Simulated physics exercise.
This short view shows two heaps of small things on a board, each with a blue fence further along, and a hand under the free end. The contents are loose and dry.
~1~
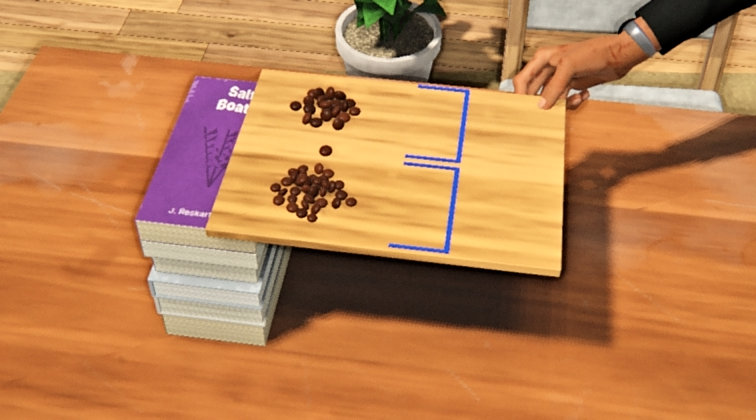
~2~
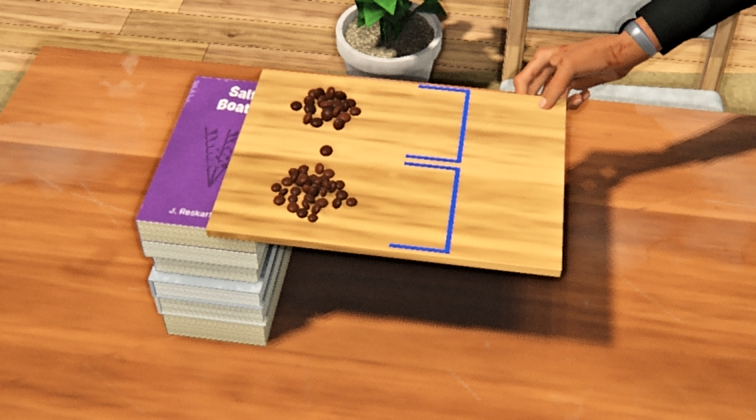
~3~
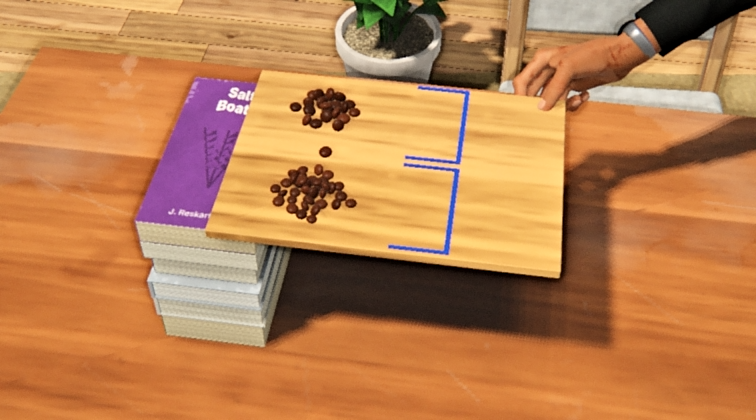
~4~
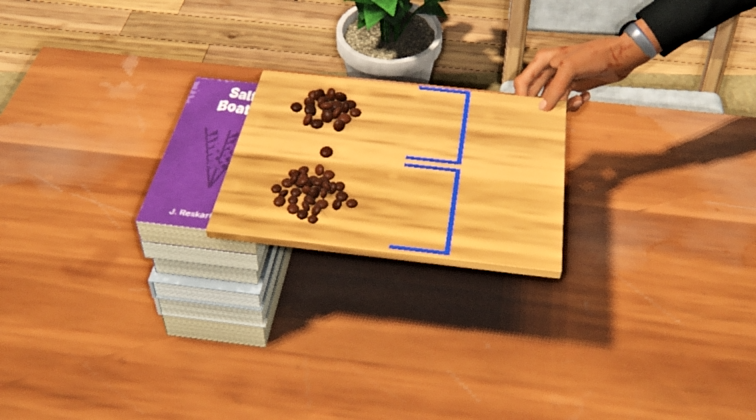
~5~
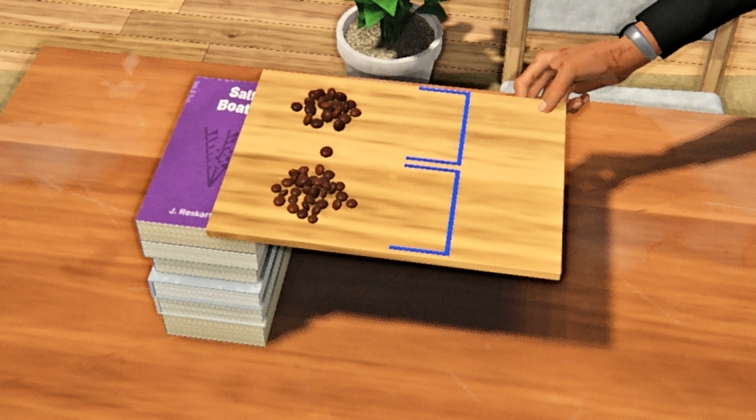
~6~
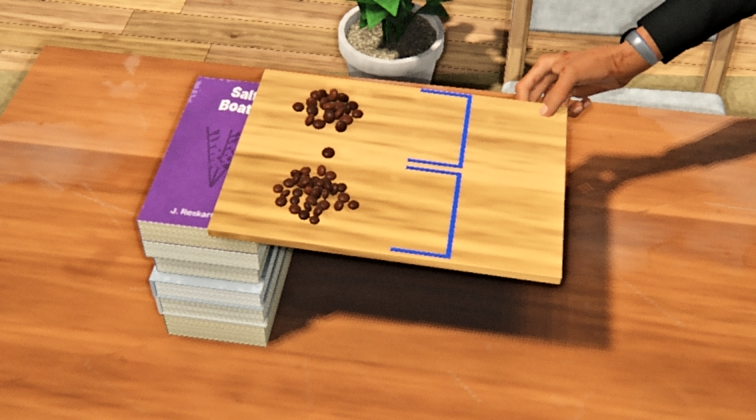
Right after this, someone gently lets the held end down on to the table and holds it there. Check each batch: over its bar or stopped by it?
Nearer batch: Over; farther batch: Over.
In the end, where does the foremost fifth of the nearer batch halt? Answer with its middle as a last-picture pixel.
Look near (577, 349) in the last frame.
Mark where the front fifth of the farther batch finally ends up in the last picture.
Roughly at (614, 265) in the last picture.
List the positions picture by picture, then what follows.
In the first frame, held end of the board near (551, 265), level; book pile near (224, 159), tall, over half the board's length; nearer batch near (315, 189), some flat chocolate drops; farther batch near (327, 109), a few flat chocolate drops; nearer bar near (452, 209), much lower than a piece; farther bar near (463, 125), much lower than a piece.
In the second frame, held end of the board near (551, 265), level; farther batch near (328, 109).
In the third frame, held end of the board near (551, 267), level; nearer batch near (315, 190).
In the fourth frame, held end of the board near (551, 267), level; farther batch near (328, 110).
In the fifth frame, held end of the board near (551, 268), level; nearer batch near (316, 190).
In the sixth frame, held end of the board near (551, 272), down by 1°; book pile near (226, 159); nearer batch near (317, 191), not moving; farther batch near (330, 111), not moving; nearer bar near (454, 214); farther bar near (465, 130).
Then, 0.78 s on from there, board sloping at 15°; nearer batch where it was; farther batch where it was.
Then, 1.61 s on from there, board sloping at 30°; nearer batch has reached its bar; farther batch on its way down.
Then, 2.60 s on from there, board resting at 40°; nearer batch all but a few past its bar; farther batch all but a few past its bar.
In the end, board resting at 40°; nearer batch all but a few past its bar; farther batch all but a few past its bar.
